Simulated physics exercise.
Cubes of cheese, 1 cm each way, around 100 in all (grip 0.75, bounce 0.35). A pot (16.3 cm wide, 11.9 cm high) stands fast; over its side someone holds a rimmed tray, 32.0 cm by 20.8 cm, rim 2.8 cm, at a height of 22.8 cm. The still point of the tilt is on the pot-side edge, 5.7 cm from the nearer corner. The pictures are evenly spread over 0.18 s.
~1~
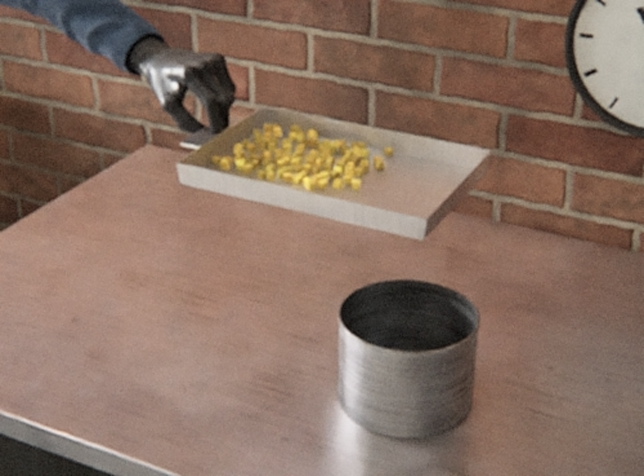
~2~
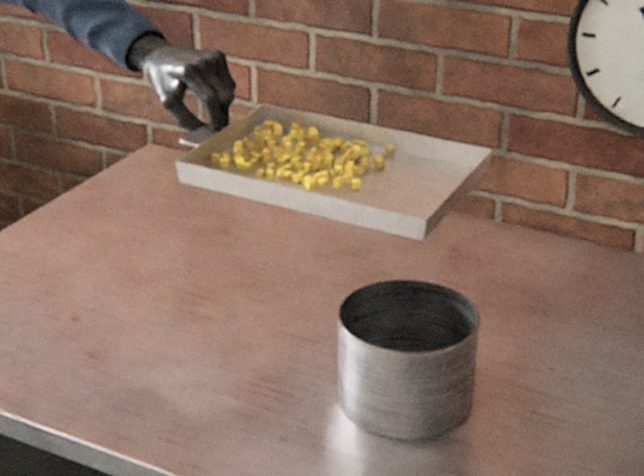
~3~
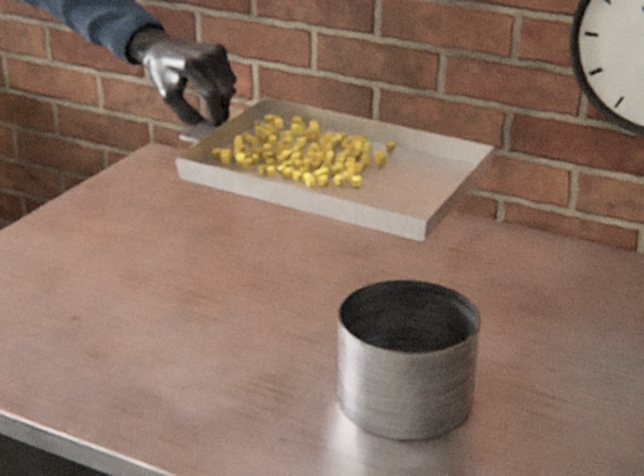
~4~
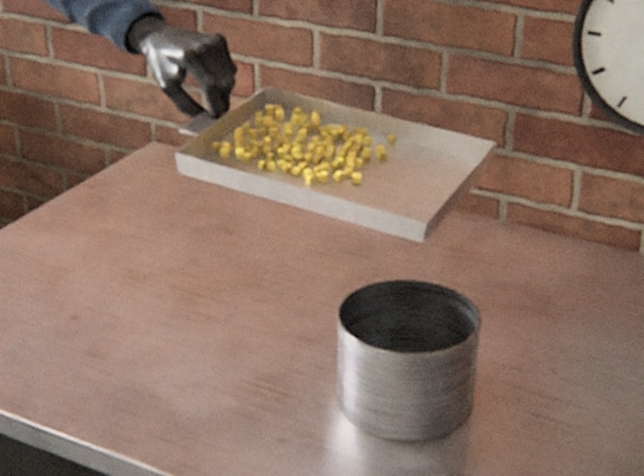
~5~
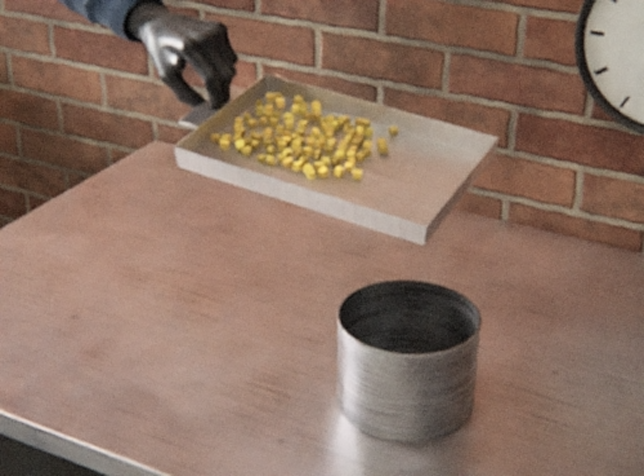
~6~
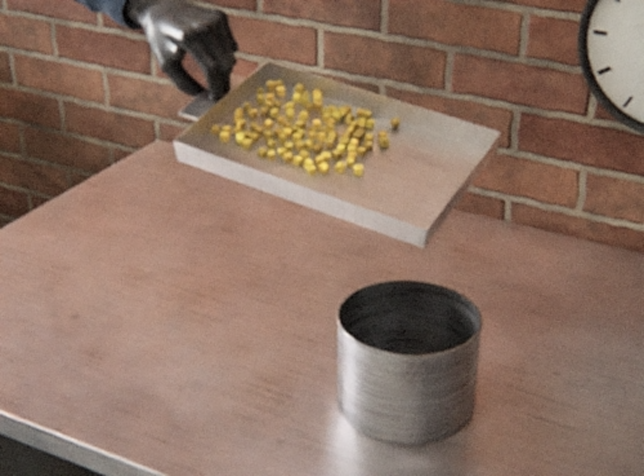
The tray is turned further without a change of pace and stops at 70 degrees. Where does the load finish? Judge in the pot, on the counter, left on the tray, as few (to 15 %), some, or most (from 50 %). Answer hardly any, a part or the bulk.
In the pot: A part; on the counter: A part; left on the tray: A part.
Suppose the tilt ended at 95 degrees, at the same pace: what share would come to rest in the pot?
Then about 60 per cent.
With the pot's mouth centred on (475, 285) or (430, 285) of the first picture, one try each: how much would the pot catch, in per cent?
About 0 and 0 per cent.
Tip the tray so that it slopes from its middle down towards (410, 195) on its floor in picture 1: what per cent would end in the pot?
About 0 per cent.
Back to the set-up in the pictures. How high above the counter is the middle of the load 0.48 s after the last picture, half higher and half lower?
About 30 cm.
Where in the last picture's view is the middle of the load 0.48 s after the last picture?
At about (321, 157).
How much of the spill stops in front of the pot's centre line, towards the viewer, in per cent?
Roughly 90 per cent.
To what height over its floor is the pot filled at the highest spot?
Some 1.0 cm.
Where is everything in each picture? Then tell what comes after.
Tray tilt 0 degrees, front corners at (180, 162) and (425, 217); middle of the pieces at (309, 158); pot at (409, 314), in the first frame.
Tray tilt 1 degrees, front corners at (179, 160) and (425, 218); middle of the pieces at (310, 157), in the second frame.
Tray tilt 2 degrees, front corners at (179, 157) and (425, 219); middle of the pieces at (310, 152), in the third frame.
Tray tilt 5 degrees, front corners at (178, 152) and (425, 221), lowest corner right front; middle of the pieces at (311, 146), in the fourth frame.
Tray tilt 8 degrees, front corners at (177, 146) and (425, 224), lowest corner right front; middle of the pieces at (311, 138), in the fifth frame.
Tray tilt 12 degrees, front corners at (177, 140) and (425, 228), lowest corner right front; middle of the pieces at (312, 130); pot at (410, 316), in the sixth frame.
Then, 0.29 s after the last picture, tilt 41 degrees; the tray holds 100 %, the pot 0 %.
Then, 0.48 s after the last picture, tilt 60 degrees; the tray holds 100 %, the pot 0 %.
Then, 0.79 s after the last picture, tilt 70 degrees; the tray holds 55 %, the pot 10 %.
In the end, pot 25 %, counter 30 %, tray 45 %.
